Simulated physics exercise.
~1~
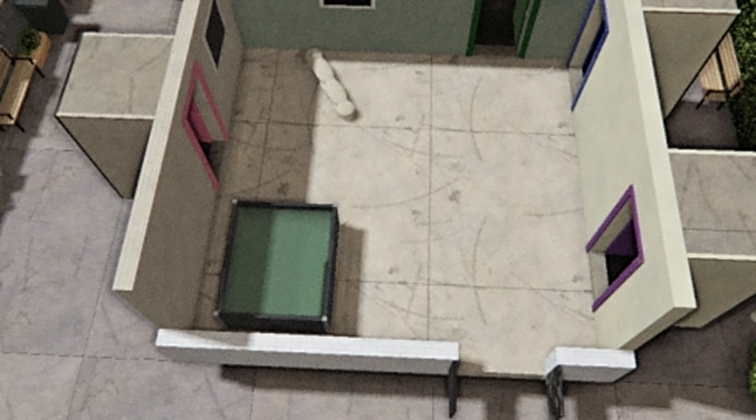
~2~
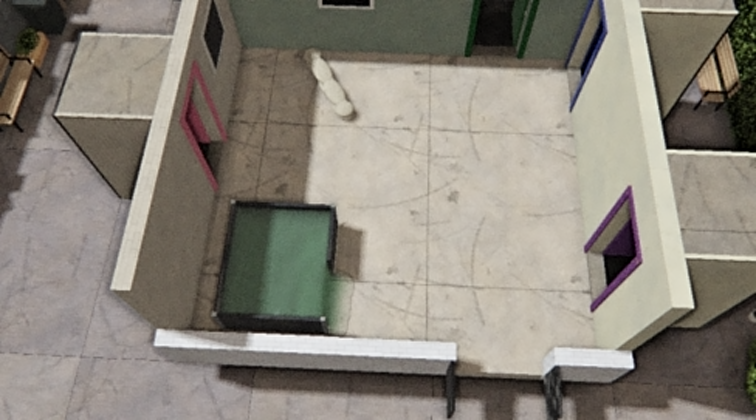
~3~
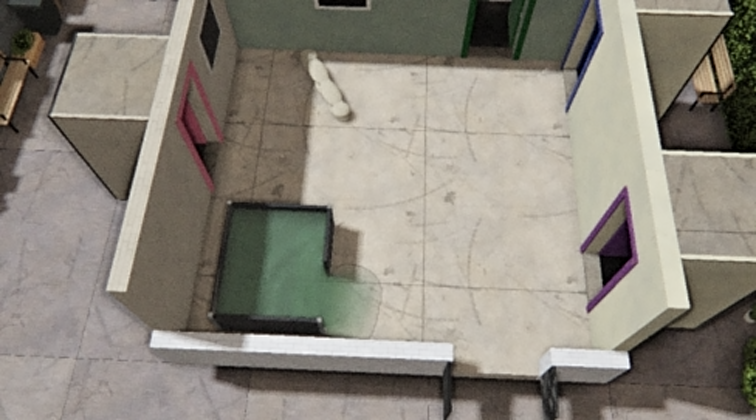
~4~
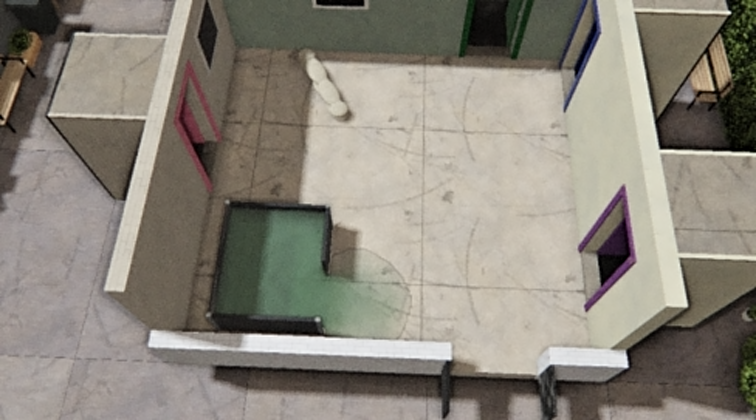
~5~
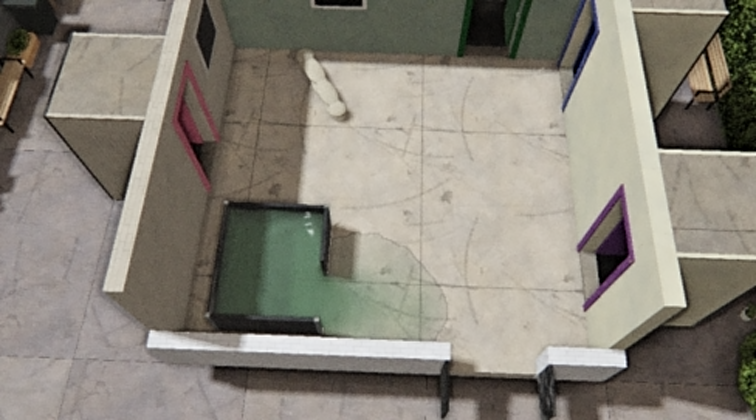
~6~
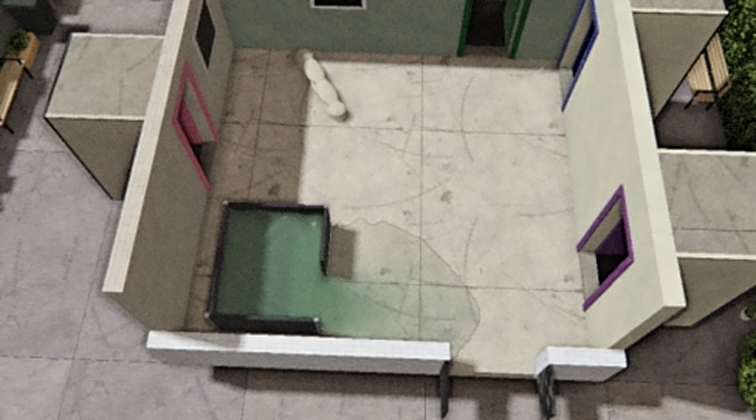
In a walled court, green water pours from a tank's right side and spreads rightward.
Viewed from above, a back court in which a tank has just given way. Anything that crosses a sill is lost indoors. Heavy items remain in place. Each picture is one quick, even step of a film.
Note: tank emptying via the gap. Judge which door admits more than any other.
The purple door admits the most.
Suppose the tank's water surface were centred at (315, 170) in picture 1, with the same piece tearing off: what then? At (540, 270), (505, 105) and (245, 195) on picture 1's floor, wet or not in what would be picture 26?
Log, spots in order: Taken by the flood / taken by the flood / unwetted.
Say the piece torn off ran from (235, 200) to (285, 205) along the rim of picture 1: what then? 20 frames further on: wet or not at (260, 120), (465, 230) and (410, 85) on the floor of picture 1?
In the order asked: Waterlogged, bare, waterlogged.
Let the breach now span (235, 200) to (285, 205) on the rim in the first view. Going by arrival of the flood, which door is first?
First comes the pink door.
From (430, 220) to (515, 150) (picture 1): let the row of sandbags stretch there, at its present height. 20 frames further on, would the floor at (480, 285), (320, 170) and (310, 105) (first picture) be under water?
Going through them, I'd say swamped, unwetted and unwetted.
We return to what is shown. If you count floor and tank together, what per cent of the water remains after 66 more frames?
Close to 70 %.
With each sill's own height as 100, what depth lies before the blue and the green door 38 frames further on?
The first sits near 120 in a hundred and the second near 250 in a hundred.
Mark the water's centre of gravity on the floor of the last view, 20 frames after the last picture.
Near pixel (416, 271).
A moment on, water covers 25 % of the floor; purple door not reached, pink door not reached, green door not reached, blue door not reached.
Next, water covers 30 % of the floor; purple door some in, pink door not reached, green door not reached, blue door not reached.
Then, water covers 40 % of the floor; purple door a lot in, pink door not reached, green door not reached, blue door wet at the sill, nothing in.
Later, water covers 55 % of the floor; purple door a lot in, pink door not reached, green door some in, blue door a trickle in.
In the end, water covers 65 % of the floor; purple door a lot in, pink door not reached, green door a lot in, blue door some in; the purple door has let in the most.
